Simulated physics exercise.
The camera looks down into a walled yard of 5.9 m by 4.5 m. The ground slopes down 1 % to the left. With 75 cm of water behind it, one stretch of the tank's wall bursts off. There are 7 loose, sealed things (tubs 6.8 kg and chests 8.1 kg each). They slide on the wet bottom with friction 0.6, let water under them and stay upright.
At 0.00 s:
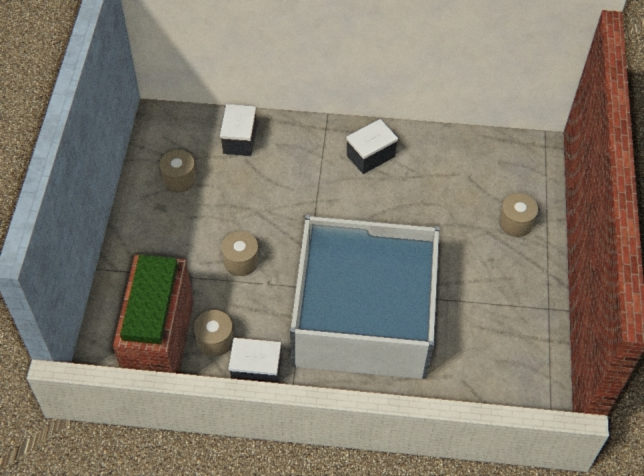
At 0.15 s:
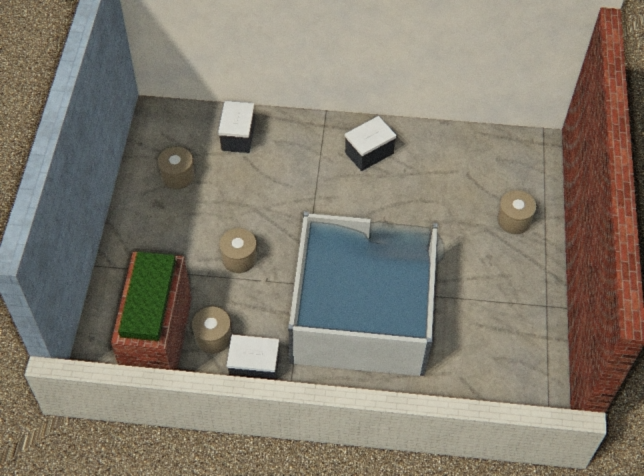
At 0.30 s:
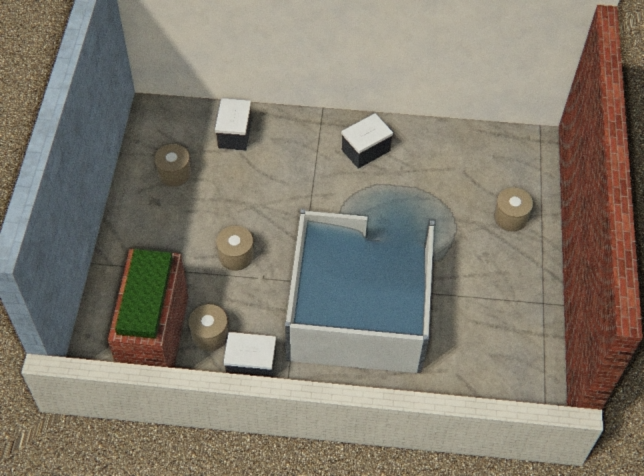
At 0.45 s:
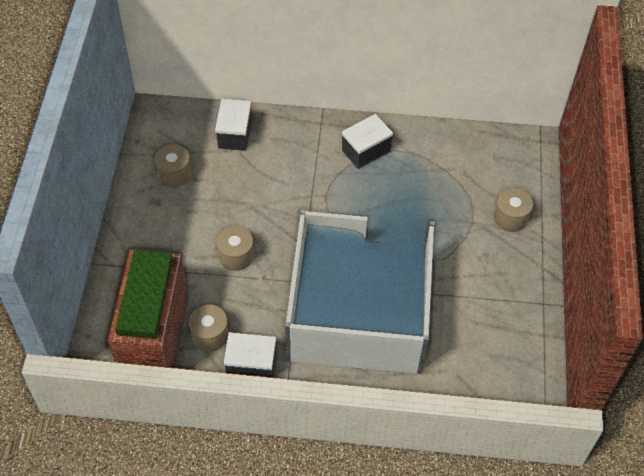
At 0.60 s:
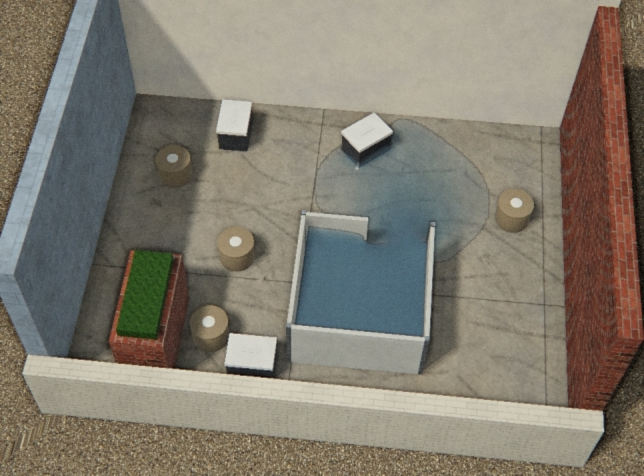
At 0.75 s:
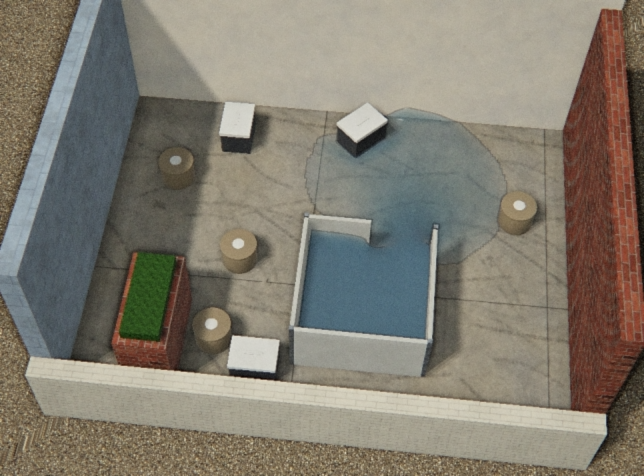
Water bursts through the tank's back wall, spreads across the floor and shifts a white-topped chest.
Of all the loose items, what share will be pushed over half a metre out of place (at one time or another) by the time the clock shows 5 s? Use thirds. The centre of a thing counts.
Share: Between one and two thirds.
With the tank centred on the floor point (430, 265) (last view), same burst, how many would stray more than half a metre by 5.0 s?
In that case 4 of them.
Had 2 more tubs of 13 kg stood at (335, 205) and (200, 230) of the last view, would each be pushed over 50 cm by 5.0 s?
In turn: Less, under.
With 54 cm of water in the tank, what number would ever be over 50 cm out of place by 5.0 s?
In that case 3 of them.
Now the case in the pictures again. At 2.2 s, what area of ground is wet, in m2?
About 12 m2.
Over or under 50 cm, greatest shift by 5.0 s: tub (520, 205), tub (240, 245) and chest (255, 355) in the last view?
In that order: Over, less, less.
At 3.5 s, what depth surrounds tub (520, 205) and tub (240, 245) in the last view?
About 3 and 0 cm.
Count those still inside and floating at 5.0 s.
At that moment 4.
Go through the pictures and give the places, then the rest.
The first frame shows a chest at (372, 138), on the bottom; a tub at (521, 207) rests on the ground; water covers 2.2 m2; 0 of 7 have shifted.
The second frame shows a chest at (371, 135), on the bottom; a tub at (519, 205) rests on the ground; water covers 2.8 m2; 0 of 7 have shifted.
The third frame shows a chest at (368, 132), on the bottom; a tub at (515, 202), on the bottom; water covers 3.6 m2; 0 of 7 have shifted.
The fourth frame shows a chest at (368, 132), on the bottom; a tub at (516, 202) rests on the ground; water covers 4.6 m2; 0 of 7 have shifted.
The fifth frame shows a chest at (367, 131), on the bottom, 4 cm from its start; a tub at (517, 203) rests on the ground; 5.8 m2 under water; 0 of 7 have shifted.
The sixth frame shows a chest at (362, 121), on the bottom, 26 cm from its start; a tub at (519, 206), on the bottom; water covers 7.0 m2; 1 of 7 have shifted.
After 1.1 s 1 of 7 are over 50 cm from their spots; 0 afloat.
After 2.2 s 2 of 7 are over 50 cm from their spots; 1 afloat.
After 3.5 s 3 of 7 are over 50 cm from their spots; 2 afloat.
After 5.0 s 4 of 7 are over 50 cm from their spots, and 4 have been at some point; 4 afloat.
